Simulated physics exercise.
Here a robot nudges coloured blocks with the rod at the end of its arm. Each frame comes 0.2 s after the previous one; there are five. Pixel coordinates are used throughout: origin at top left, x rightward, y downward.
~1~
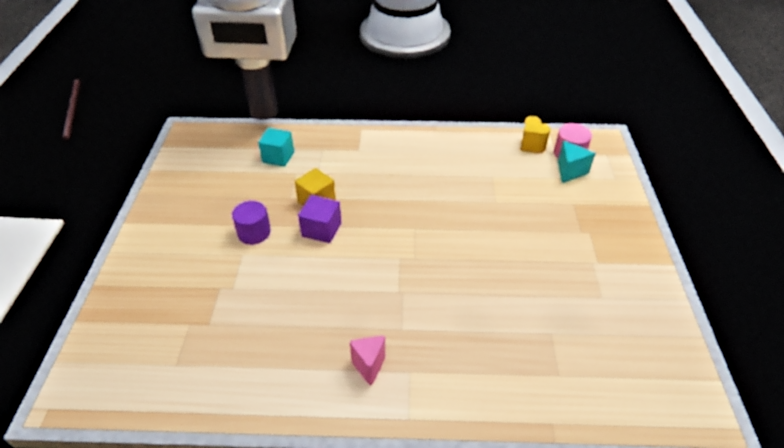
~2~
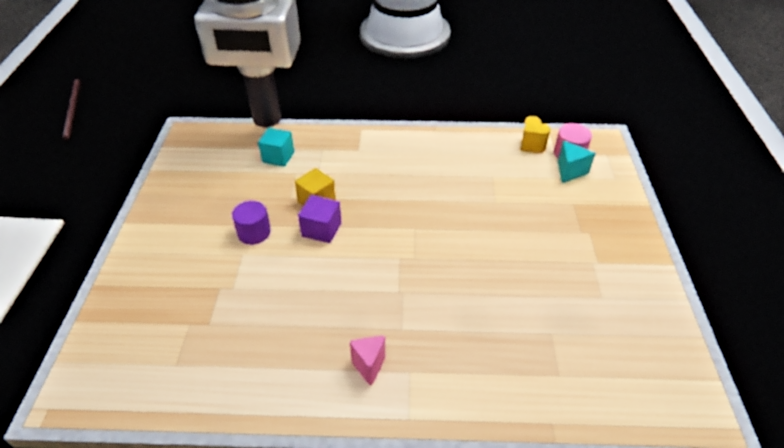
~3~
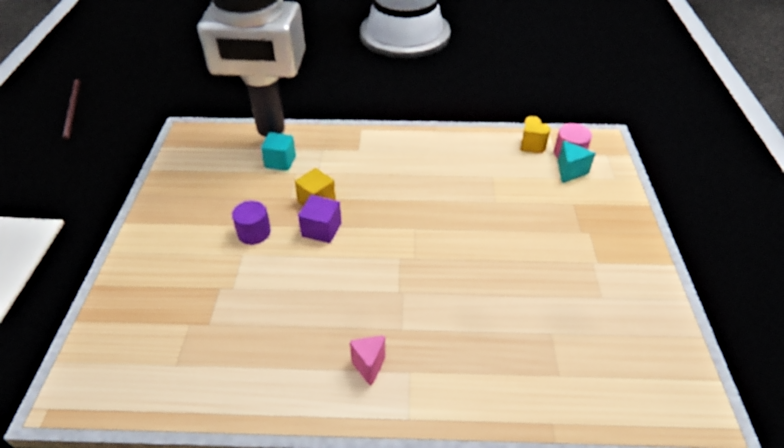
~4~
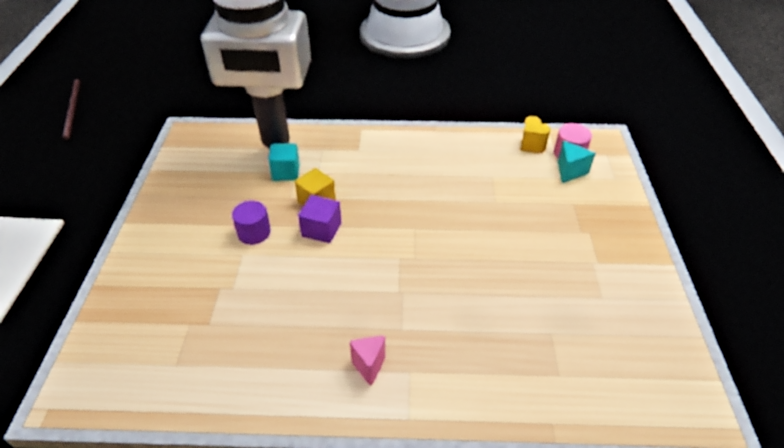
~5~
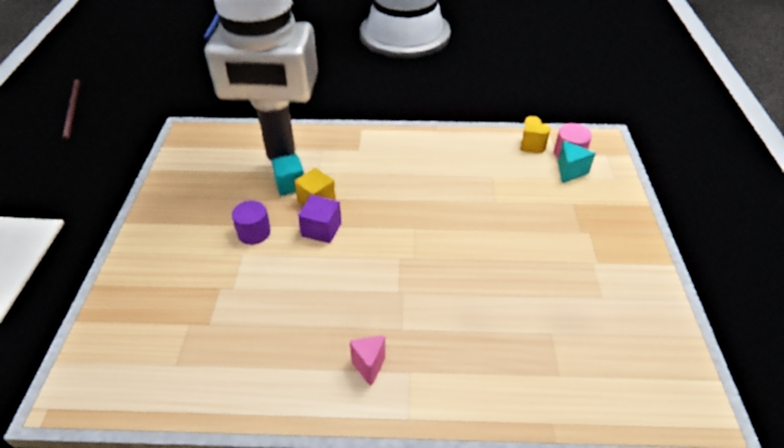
The clip opens with a robot arm's dark rod just behind a turquoise cube on a wooden board scattered with coloured blocks. The rod moves forward, reaches the cube and pushes it a short way toward the viewer and slightly right, ending close to the yellow block, while the other blocks stay still.
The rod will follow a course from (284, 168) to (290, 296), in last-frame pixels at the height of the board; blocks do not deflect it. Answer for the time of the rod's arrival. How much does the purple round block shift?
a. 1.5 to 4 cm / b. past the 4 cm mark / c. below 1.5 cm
(c)
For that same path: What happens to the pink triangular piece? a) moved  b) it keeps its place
Answer: B.
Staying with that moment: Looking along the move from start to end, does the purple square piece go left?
Yes - that is the case.
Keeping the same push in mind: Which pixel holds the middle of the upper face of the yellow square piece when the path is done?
It ends at (343, 194).
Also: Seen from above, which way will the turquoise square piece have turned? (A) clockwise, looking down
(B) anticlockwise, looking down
The one that fits is B, anticlockwise, looking down.
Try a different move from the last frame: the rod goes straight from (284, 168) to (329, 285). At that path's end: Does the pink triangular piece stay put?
My answer is yes.
What follows on the original path. One third of the way, rod (283, 190); turquoise square piece (305, 197), turned 50° anticlockwise; yellow square piece (339, 192), turned 40° anticlockwise; purple square piece (326, 215).
Two thirds of the way, rod (286, 233); turquoise square piece (317, 219), turned 75° anticlockwise; yellow square piece (343, 194), turned 60° anticlockwise; purple square piece (350, 228), turned 15° anticlockwise.
At the end, rod (287, 282); purple round block unmoved; turquoise square piece (317, 219), turned 80° anticlockwise; yellow square piece (343, 194), turned 60° anticlockwise; purple square piece (350, 228), turned 15° anticlockwise; pink triangular piece unmoved.
